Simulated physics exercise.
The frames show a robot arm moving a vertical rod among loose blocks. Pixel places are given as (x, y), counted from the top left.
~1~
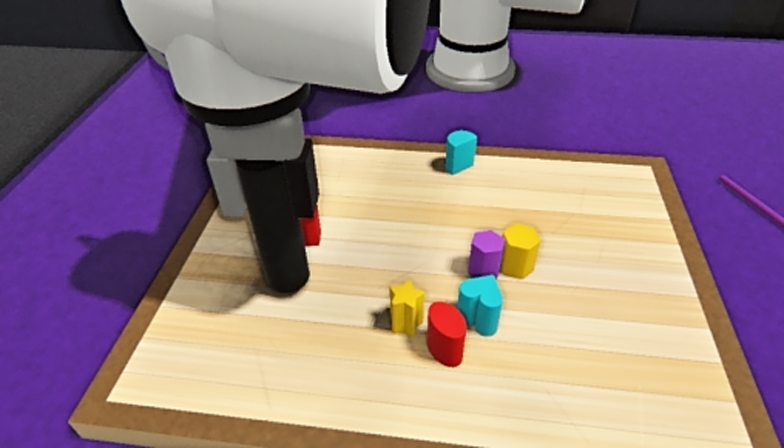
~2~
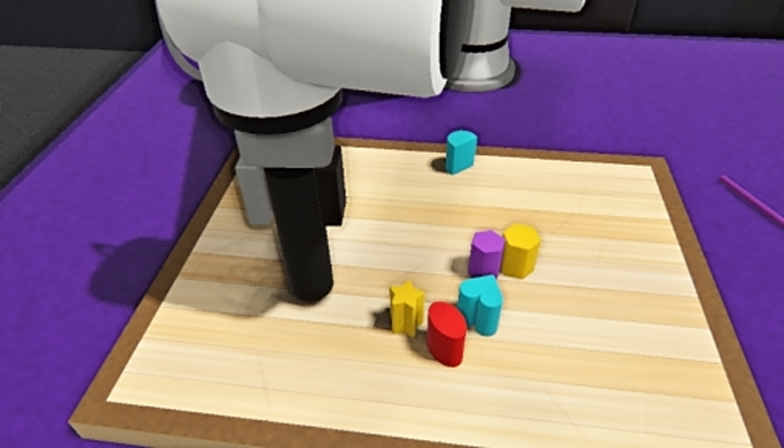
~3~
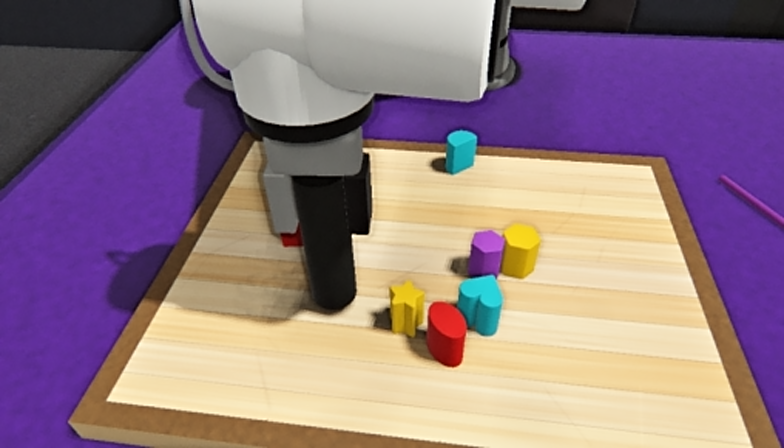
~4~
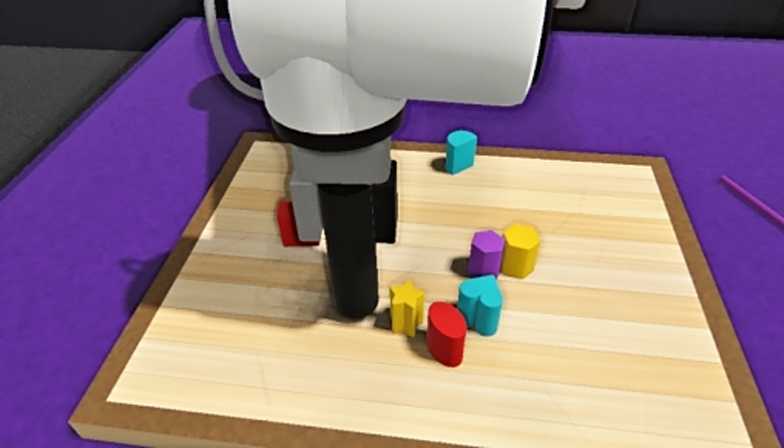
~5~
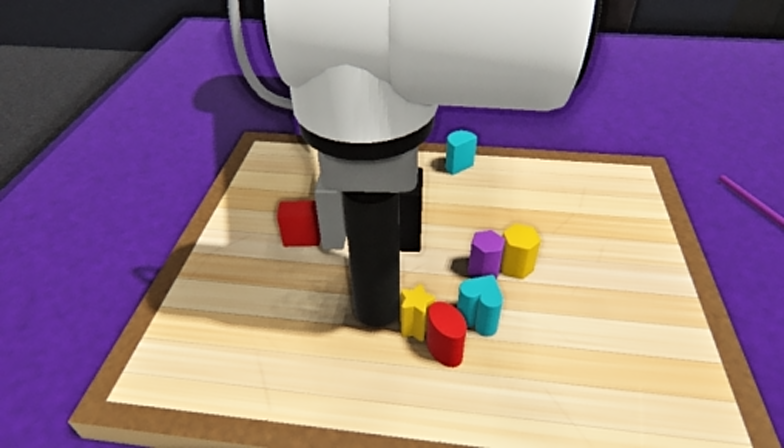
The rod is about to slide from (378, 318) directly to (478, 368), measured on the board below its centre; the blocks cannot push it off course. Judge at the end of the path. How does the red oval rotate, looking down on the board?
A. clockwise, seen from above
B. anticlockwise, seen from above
A: Clockwise, seen from above.
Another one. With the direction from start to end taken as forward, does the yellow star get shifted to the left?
Yes.
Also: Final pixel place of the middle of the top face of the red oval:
By then it is at (527, 342).
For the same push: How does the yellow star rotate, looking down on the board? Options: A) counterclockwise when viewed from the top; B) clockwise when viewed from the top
A - counterclockwise when viewed from the top.
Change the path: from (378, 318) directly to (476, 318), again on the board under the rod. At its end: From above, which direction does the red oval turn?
Answer: Clockwise.
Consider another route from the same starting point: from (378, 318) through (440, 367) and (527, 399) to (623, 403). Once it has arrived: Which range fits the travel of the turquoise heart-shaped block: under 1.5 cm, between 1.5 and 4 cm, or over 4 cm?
Under 1.5 cm.
On the path given first. Halfway along, rod at (427, 334); yellow star at (464, 301), turned 20° anticlockwise; red oval at (481, 330), turned 65° clockwise; turquoise heart-shaped block at (487, 287).
At the end, rod at (479, 360); yellow star at (488, 305), turned 65° anticlockwise; red oval at (527, 342), turned 30° clockwise; turquoise heart-shaped block at (497, 283).
